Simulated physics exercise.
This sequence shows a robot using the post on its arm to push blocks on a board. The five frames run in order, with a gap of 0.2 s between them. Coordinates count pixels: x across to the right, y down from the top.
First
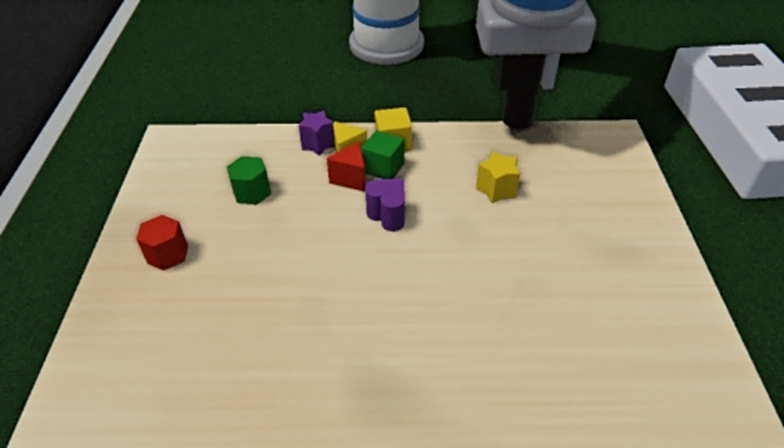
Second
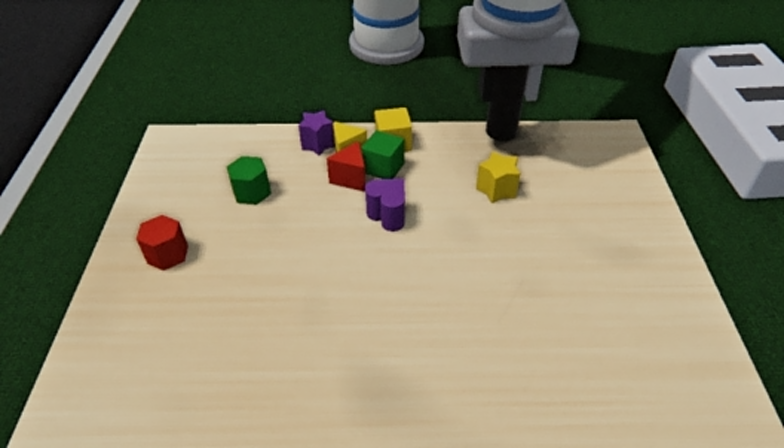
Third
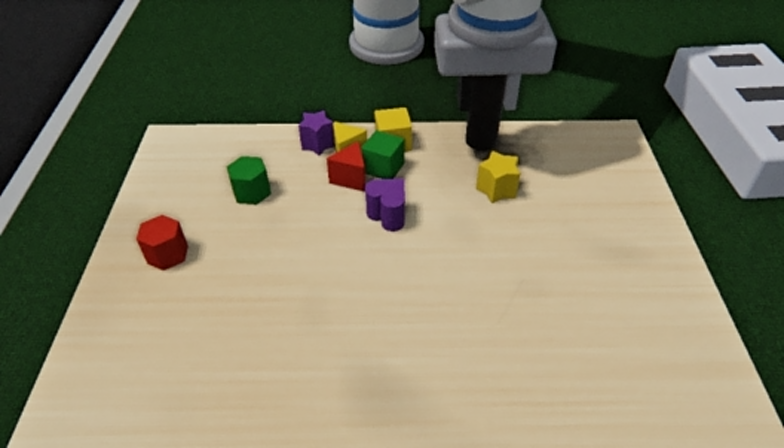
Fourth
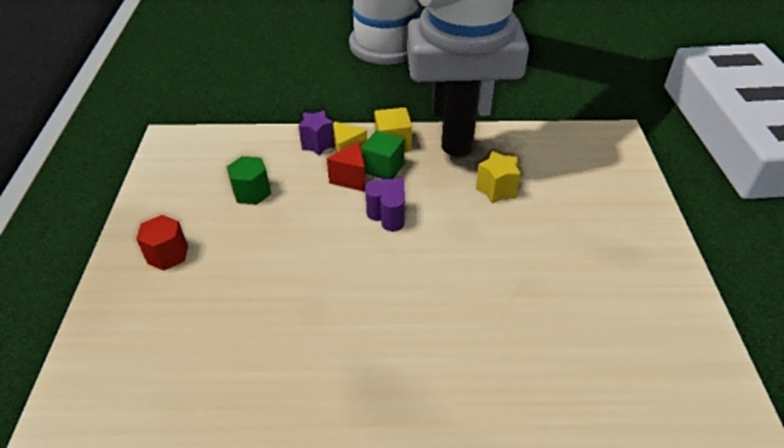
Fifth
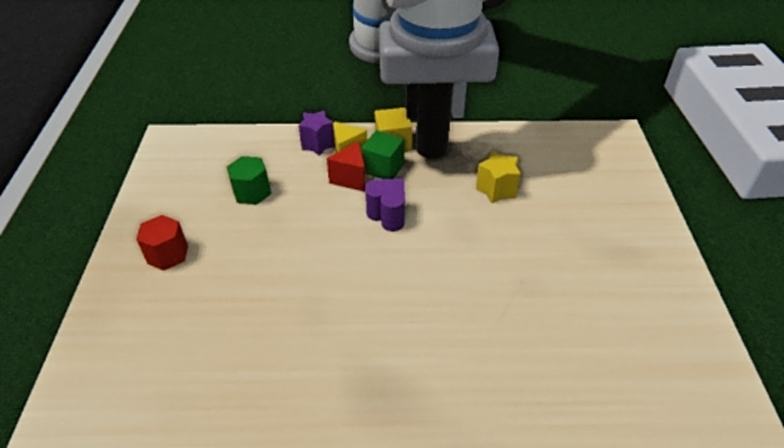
The robot arm, its dark post pointing down at the far edge of the board, moves steadily left and slightly nearer, passing behind the yellow star block. It ends just right of the green and yellow blocks in the cluster, and none of the coloured blocks shift.
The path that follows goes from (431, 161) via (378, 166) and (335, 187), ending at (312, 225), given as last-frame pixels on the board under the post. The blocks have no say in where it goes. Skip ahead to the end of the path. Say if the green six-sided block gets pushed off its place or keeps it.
In the end it has not been moved.
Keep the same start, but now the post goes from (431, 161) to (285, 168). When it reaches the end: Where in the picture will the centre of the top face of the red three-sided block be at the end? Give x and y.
Top centre: (308, 173).
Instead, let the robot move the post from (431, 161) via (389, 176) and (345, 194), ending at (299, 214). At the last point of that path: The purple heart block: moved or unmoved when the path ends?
By the last moment of the path, the purple heart block has stayed put.
What follows on the original path. One third of the way, post (378, 154); purple star block (303, 117), turned 25° clockwise; yellow three-sided block (321, 130), turned 15° anticlockwise; red three-sided block (323, 162), turned 45° anticlockwise; green four-sided block (338, 144).
Two thirds of the way, post (334, 175); purple star block (297, 114), turned 55° clockwise; yellow three-sided block (299, 132); red three-sided block (289, 174), turned 80° anticlockwise; green four-sided block (298, 153), turned 55° clockwise.
At the end, post (310, 213); green six-sided block unmoved; purple star block (297, 114), turned 55° clockwise; yellow three-sided block (299, 132); red three-sided block (276, 180), turned 40° anticlockwise; green four-sided block (296, 154), turned 65° clockwise.
